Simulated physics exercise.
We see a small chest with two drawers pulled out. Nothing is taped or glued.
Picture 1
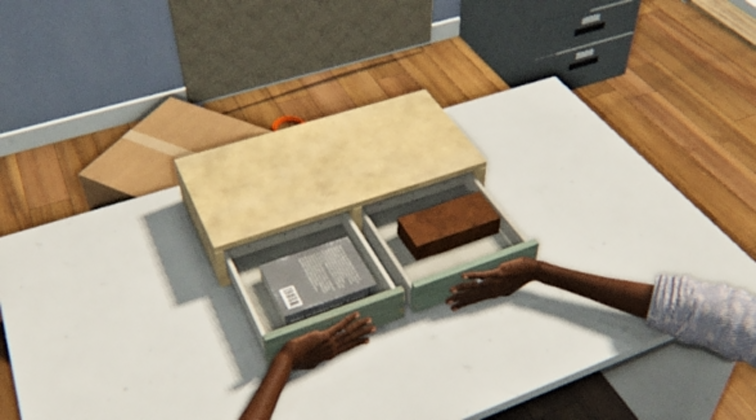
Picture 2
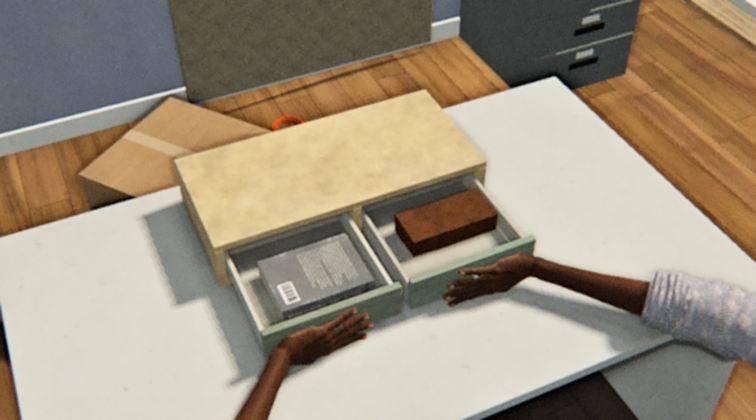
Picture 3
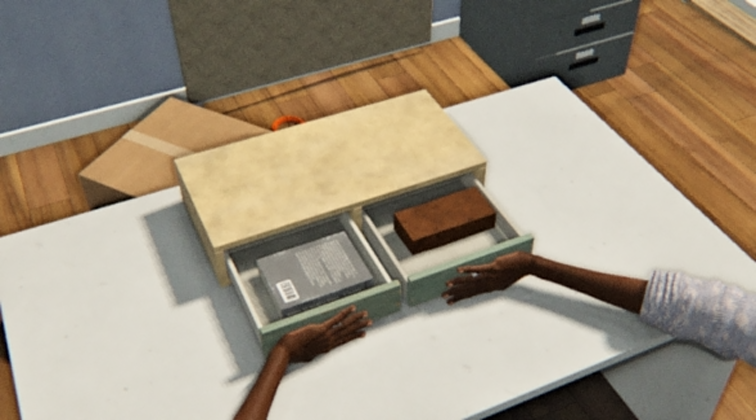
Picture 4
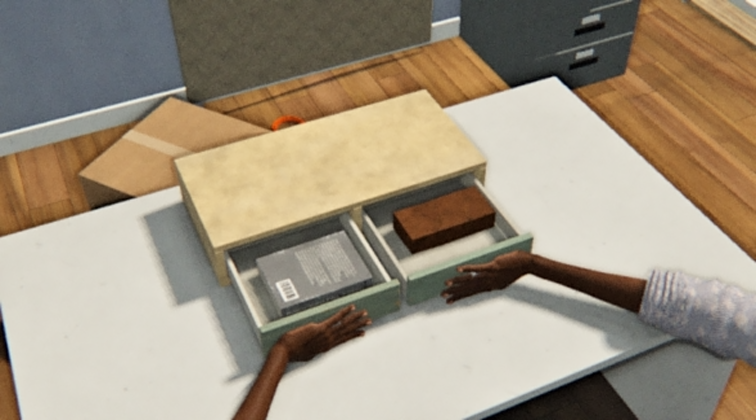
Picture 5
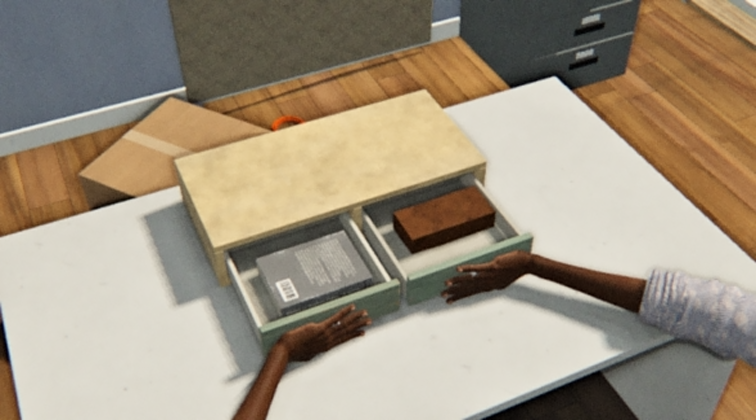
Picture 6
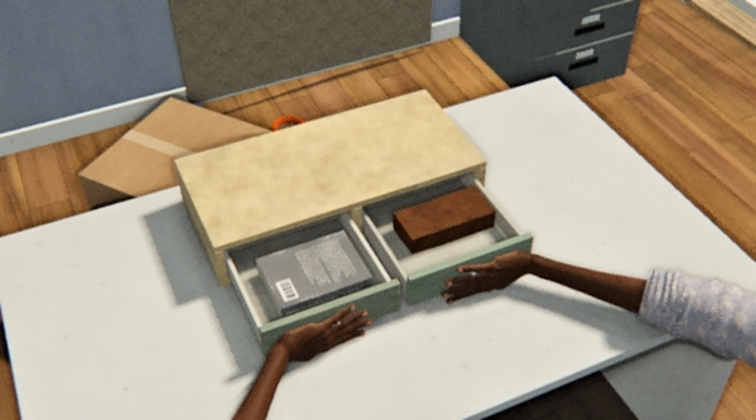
Two hands rest against the fronts of two open drawers in a small wooden chest, and both drawers slide inward very slightly at first. After that, almost nothing moves: the grey book stays in the left drawer and the brown brick in the right, both drawers still wide open.
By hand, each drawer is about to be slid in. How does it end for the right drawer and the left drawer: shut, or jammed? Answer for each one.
Left drawer: Shut, right drawer: Shut.
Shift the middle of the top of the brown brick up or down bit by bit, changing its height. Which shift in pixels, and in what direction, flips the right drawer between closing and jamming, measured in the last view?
Raise it by roughly 8 pixels.
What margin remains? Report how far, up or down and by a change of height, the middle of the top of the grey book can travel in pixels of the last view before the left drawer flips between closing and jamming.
Shift approx. 12 px, direction up.
Then, 0.54 s on from there, left drawer about half in; right drawer about half in.
In the end, the left drawer closes; the right drawer closes.
